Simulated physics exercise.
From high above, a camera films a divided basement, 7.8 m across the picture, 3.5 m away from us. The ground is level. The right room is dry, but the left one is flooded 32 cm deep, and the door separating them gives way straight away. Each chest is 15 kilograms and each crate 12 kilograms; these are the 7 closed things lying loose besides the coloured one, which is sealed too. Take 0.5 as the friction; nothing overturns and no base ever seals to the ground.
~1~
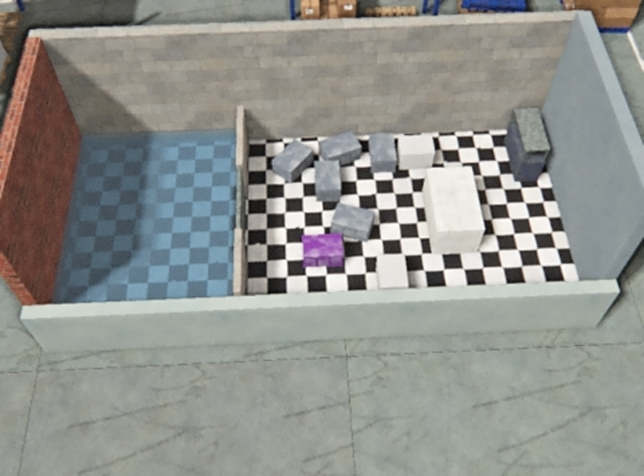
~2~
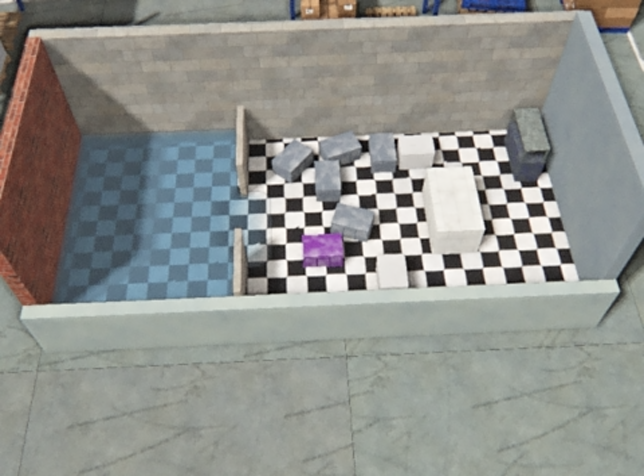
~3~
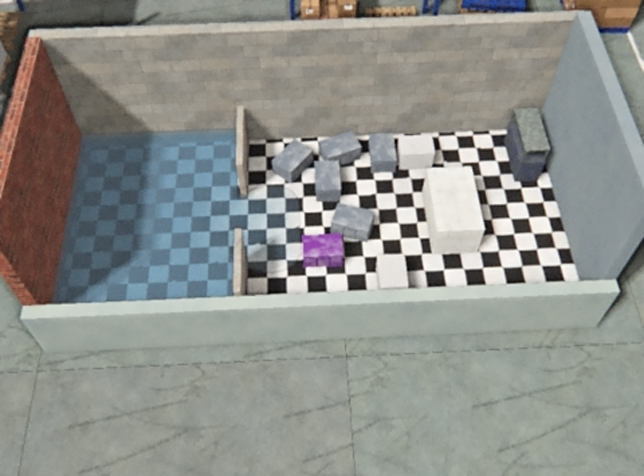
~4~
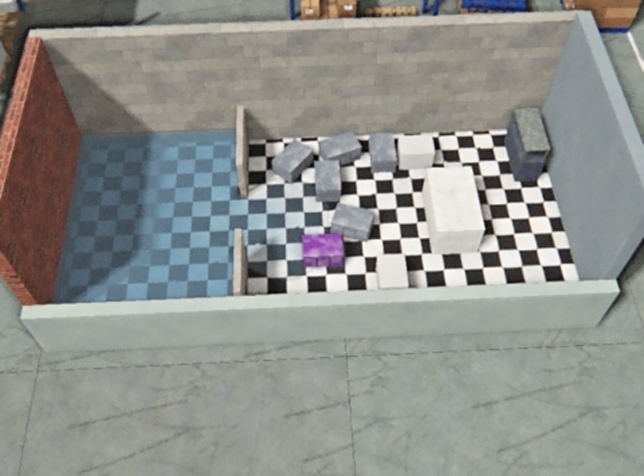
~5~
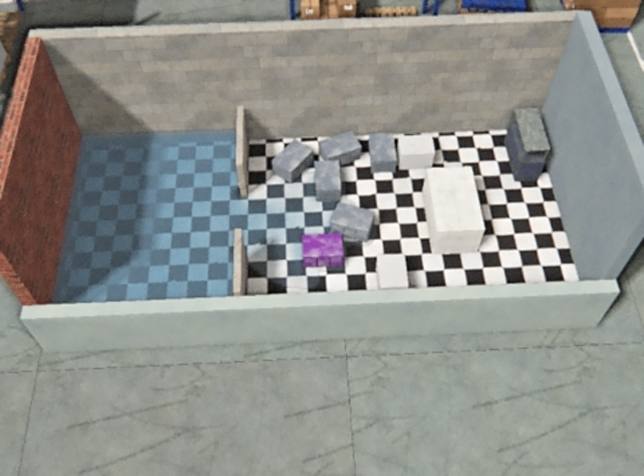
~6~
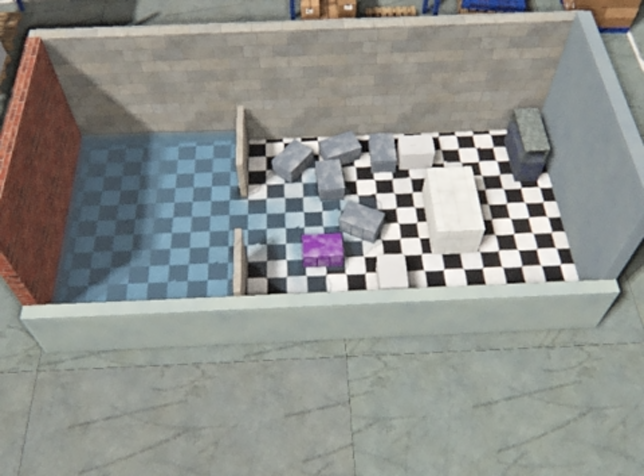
Water spreads from the left room through an opened gap, and one grey block shifts slightly.
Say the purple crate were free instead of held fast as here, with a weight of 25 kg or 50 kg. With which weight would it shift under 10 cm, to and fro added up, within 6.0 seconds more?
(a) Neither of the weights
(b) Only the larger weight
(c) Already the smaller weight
The answer is b.
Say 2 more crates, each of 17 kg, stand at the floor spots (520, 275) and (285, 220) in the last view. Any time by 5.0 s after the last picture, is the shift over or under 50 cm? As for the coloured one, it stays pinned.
In order: Smaller and greater.
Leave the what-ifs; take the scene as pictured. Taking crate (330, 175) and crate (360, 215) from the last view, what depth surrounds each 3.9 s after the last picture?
Depth approx. 13 cm / 6 cm.
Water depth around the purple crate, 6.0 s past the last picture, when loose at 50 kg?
Close to 9 cm deep.
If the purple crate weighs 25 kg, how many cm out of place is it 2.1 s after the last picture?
60 cm.
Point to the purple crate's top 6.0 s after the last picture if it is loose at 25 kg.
I'd put it at roughly (412, 246) in the last view.
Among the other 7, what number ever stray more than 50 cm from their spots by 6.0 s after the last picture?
6.
Then, 0.4 s after the last picture the purple crate would be 8 cm from its start with 25 kg and 0 cm from its start with 50 kg; 7 cm of water round it then.
Then, 2.1 s after the last picture the purple crate would be 66 cm from its start with 25 kg and 0 cm from its start with 50 kg; 7 cm of water round it then.
Then, 3.9 s after the last picture the purple crate would be 90 cm from its start with 25 kg and 0 cm from its start with 50 kg; 7 cm of water round it then.
Then, 6.0 s after the last picture the purple crate would be 135 cm from its start with 25 kg and 0 cm from its start with 50 kg; 9 cm of water round it then.
